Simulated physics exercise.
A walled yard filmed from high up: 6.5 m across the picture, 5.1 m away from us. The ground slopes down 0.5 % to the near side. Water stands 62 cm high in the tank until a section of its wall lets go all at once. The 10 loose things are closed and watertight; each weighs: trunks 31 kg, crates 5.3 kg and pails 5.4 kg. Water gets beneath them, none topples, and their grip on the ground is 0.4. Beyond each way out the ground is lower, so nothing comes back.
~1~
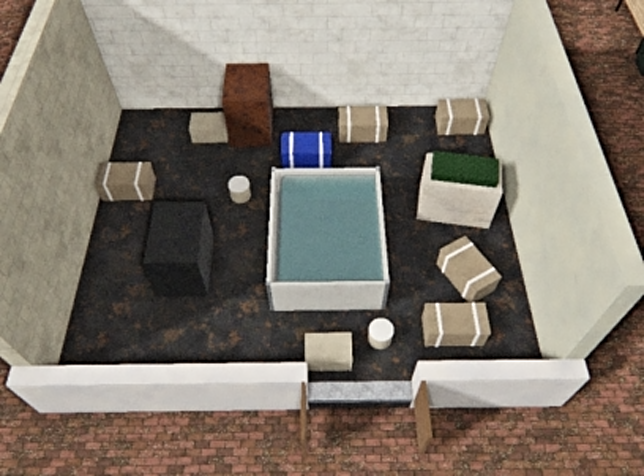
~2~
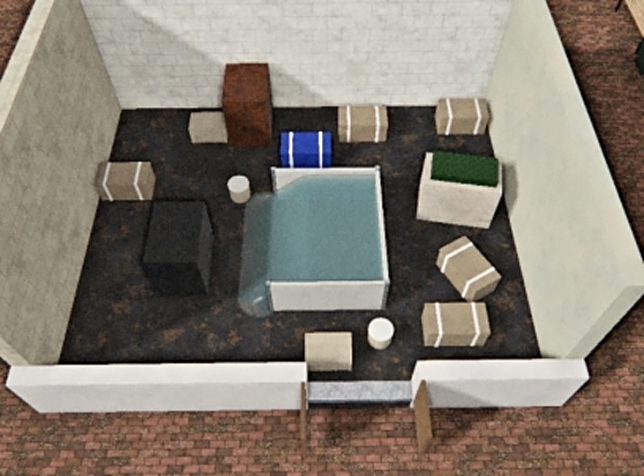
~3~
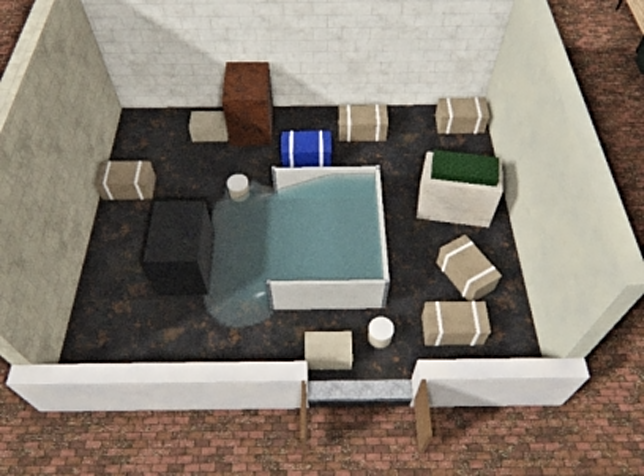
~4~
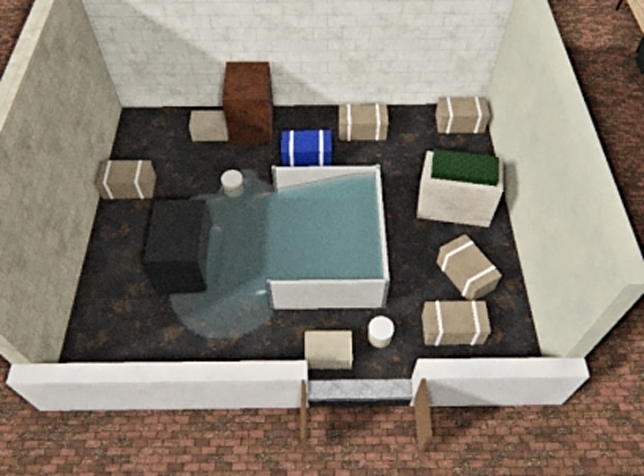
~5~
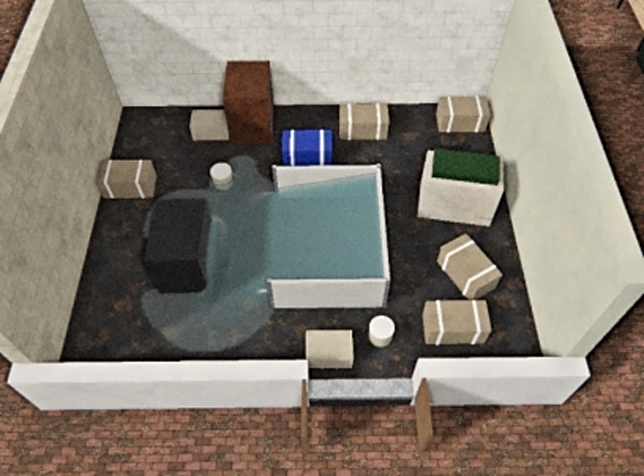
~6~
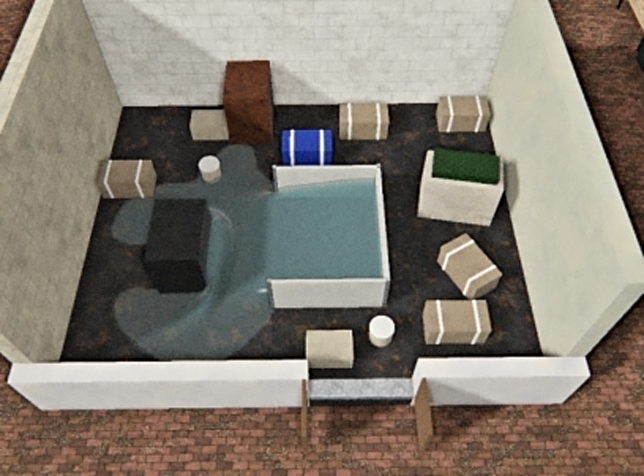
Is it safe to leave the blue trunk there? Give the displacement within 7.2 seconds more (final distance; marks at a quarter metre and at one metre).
The blue trunk stays put.
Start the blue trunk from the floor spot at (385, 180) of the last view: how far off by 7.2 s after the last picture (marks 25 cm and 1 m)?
It stays put.
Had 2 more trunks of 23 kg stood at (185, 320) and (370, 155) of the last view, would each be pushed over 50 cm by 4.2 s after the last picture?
In that order: Over, less.
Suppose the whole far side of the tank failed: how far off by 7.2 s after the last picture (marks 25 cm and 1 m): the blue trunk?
Then the blue trunk is nudged along.
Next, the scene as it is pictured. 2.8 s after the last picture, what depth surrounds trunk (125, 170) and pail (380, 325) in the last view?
Roughly 15 and 3 cm.
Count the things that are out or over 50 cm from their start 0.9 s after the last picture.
1 of them.
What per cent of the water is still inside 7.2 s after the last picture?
About 96 per cent.
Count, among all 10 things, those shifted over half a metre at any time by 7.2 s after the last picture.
That makes 4.
Then, 0.9 s after the last picture the blue trunk is near (307, 140), 0.0 m from its start, aground; 0 of 10 are out; 0 afloat.
Then, 2.8 s after the last picture the blue trunk is near (307, 140), 0.0 m from its start, aground; 0 of 10 are out; 4 afloat.
Then, 4.8 s after the last picture the blue trunk is near (308, 140), 0.0 m from its start, aground; 0 of 10 are out; 4 afloat.
Then, 7.2 s after the last picture the blue trunk is near (309, 140), 0.0 m from its start, aground; 0 of 10 are out; 4 afloat.
